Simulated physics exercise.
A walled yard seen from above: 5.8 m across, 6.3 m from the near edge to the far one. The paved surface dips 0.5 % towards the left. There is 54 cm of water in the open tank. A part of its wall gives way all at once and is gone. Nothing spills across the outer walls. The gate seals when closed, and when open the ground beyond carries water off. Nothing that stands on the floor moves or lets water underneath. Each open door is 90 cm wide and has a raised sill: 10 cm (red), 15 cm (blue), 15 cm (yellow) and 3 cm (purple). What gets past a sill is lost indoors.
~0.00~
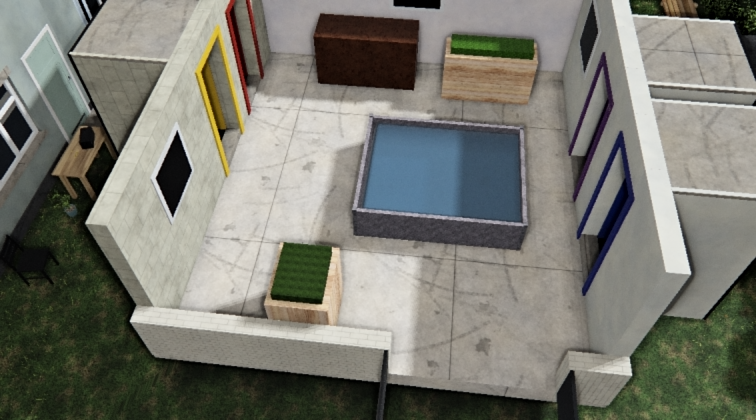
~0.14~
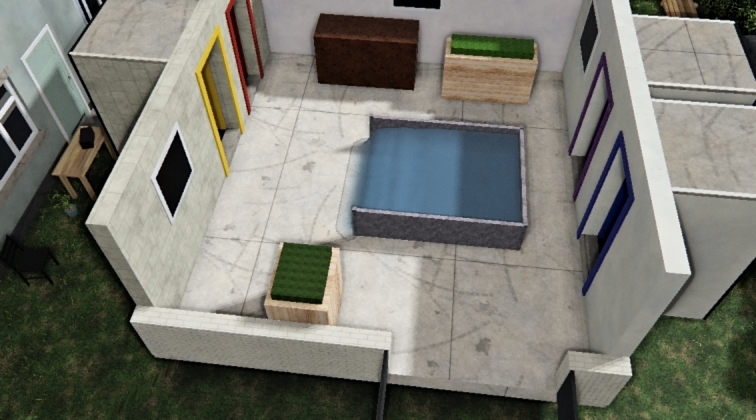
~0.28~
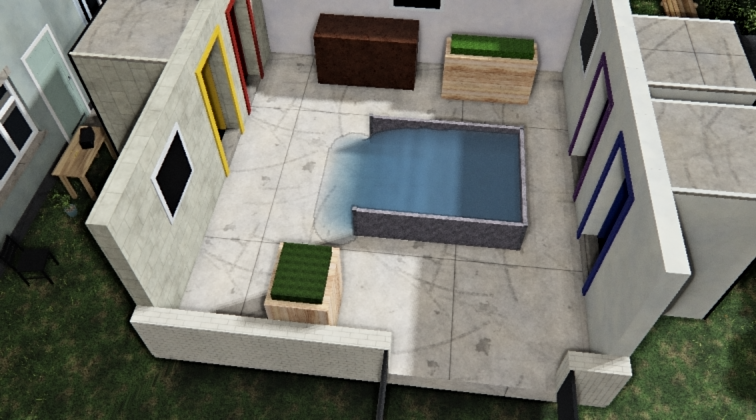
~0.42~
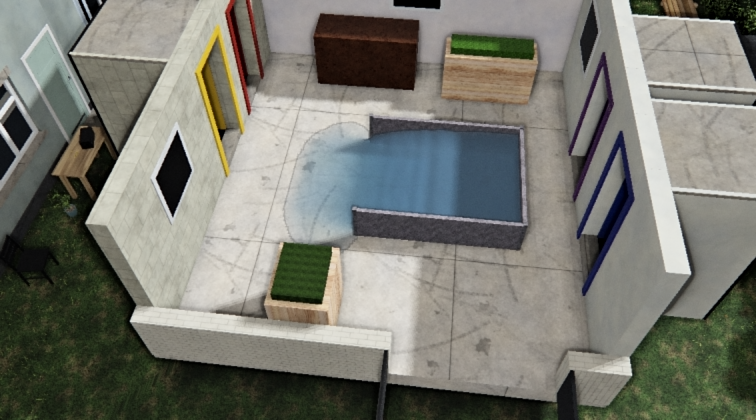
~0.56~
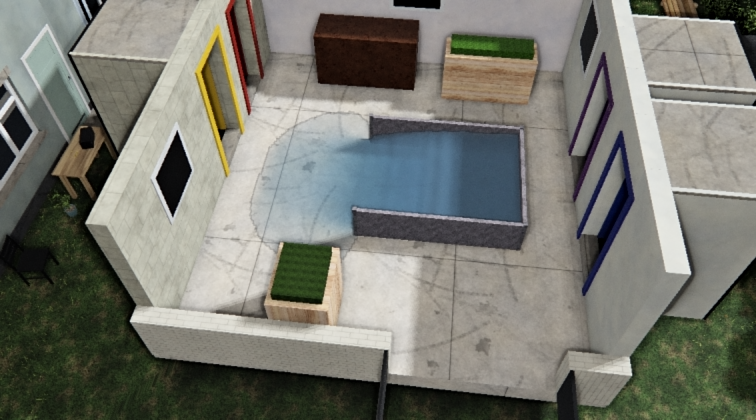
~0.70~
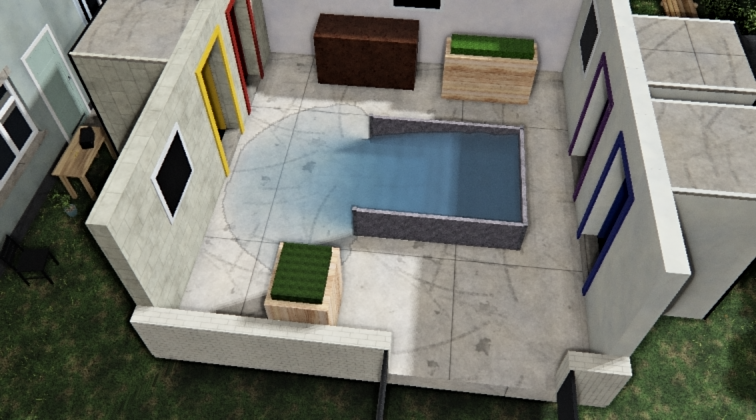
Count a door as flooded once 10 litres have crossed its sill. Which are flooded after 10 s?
The water let in: At the red door it exceeds the limit; at the blue door it keeps below the limit; at the yellow door it passes the limit; at the purple door it passes the limit.
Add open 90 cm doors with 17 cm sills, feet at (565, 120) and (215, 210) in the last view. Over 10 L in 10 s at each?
In that order: Below, above.
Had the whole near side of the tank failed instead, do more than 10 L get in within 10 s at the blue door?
Then: Blue under.
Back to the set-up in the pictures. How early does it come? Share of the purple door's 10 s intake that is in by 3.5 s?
About 0 per cent.
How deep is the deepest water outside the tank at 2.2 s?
Roughly 38 cm.
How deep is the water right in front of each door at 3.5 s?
In cm: Red 14, blue 0, yellow 23, purple 0.
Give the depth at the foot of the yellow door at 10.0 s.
Roughly 9.0 cm deep.
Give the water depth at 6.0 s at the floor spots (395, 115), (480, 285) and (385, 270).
Roughly 3, 1 and 3 cm, in turn.
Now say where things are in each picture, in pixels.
In the first picture, still water, 54 cm deep, in the open tank at (442, 170).
In the second picture, the front is at (352, 237), 1.1 m from the gap at (366, 179); 0.4 m2 of floor is under water; 54 cm left at the back of the open tank.
In the third picture, the front is at a hidden place, 1.2 m from the gap at (366, 180); 1.2 m2 of floor is under water; 54 cm left at the back of the open tank.
In the fourth picture, the front is at a hidden place, 1.5 m from the gap at (366, 180); 2.6 m2 of floor is under water; 54 cm left at the back of the open tank.
In the fifth picture, the front is at (257, 219), 1.9 m from the gap at (366, 180); 4.2 m2 of floor is under water; 54 cm left at the back of the open tank.
In the sixth picture, water pours out at (366, 180) and has run 2.3 m, to (229, 204); typically 6 cm deep outside, 54 cm at the open tank's back.
After 1.4 s water covers 30 % of the floor and is deepest (33 cm) near (227, 178); red door 9 cm at the sill, 0 L in, blue door not reached, yellow door 31 cm at the sill, 29 L in, purple door not reached.
After 2.2 s water covers 40 % of the floor and is deepest (38 cm) near (172, 333); red door 17 cm at the sill, 5 L in, blue door not reached, yellow door 32 cm at the sill, 96 L in, purple door not reached.
After 3.5 s water covers 45 % of the floor and is deepest (36 cm) near (260, 342); red door 14 cm at the sill, 27 L in, blue door not reached, yellow door 23 cm at the sill, 183 L in, purple door not reached.
After 6.0 s water covers 70 % of the floor and is deepest (20 cm) near (252, 106); red door 19 cm at the sill, 77 L in, blue door not reached, yellow door 14 cm at the sill, 202 L in, purple door not reached.
After 10.0 s water covers 95 % of the floor and is deepest (12 cm) near (563, 96); red door 10 cm at the sill, 113 L in, blue door 6 cm at the sill, 0 L in, yellow door 9 cm at the sill, 203 L in, purple door 6 cm at the sill, 18 L in.
